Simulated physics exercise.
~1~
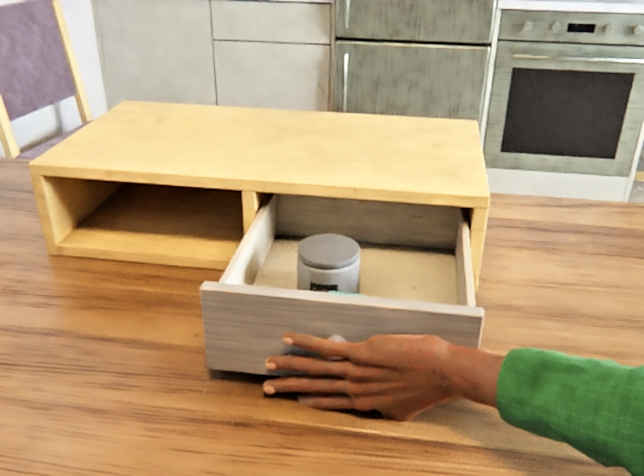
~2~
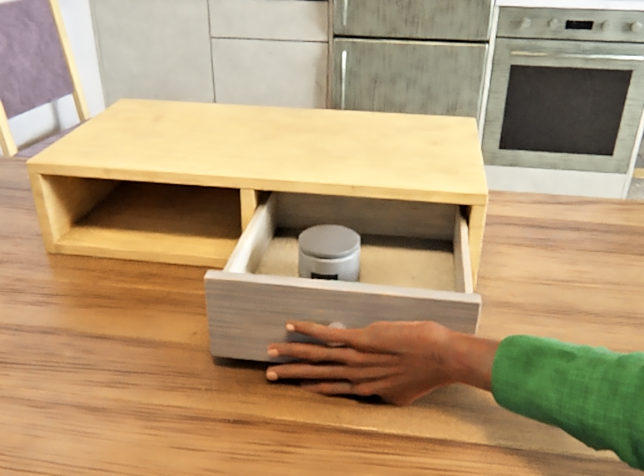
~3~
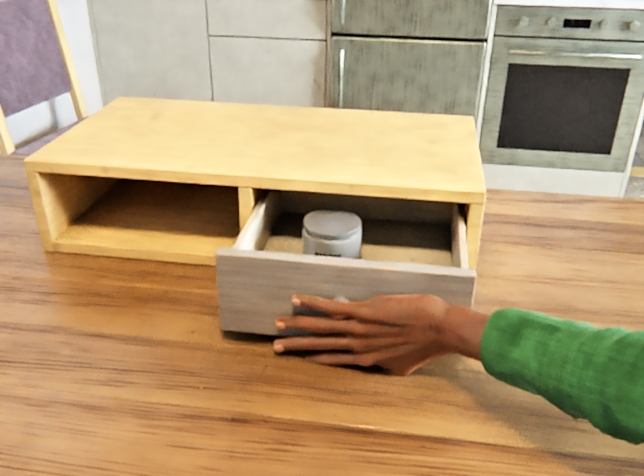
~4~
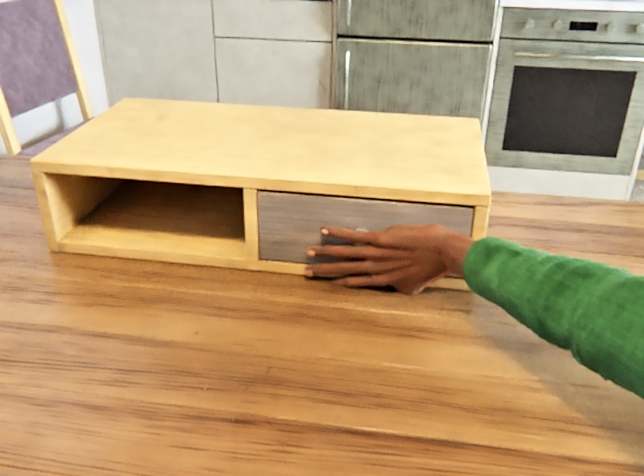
A hand in a green sleeve reaches in from the right and rests against the grey front of an open drawer, in a kitchen seen from slightly above a wooden table. The drawer sits in the right half of a low, pale yellow wooden chest, whose left compartment is open and empty. A grey lidded jar stands inside the drawer, with cabinets and an oven behind. The hand pushes the drawer inwards, slightly at first, then further, carrying the jar towards the chest. Finally the drawer closes fully, hiding the jar, with the hand still against its front.
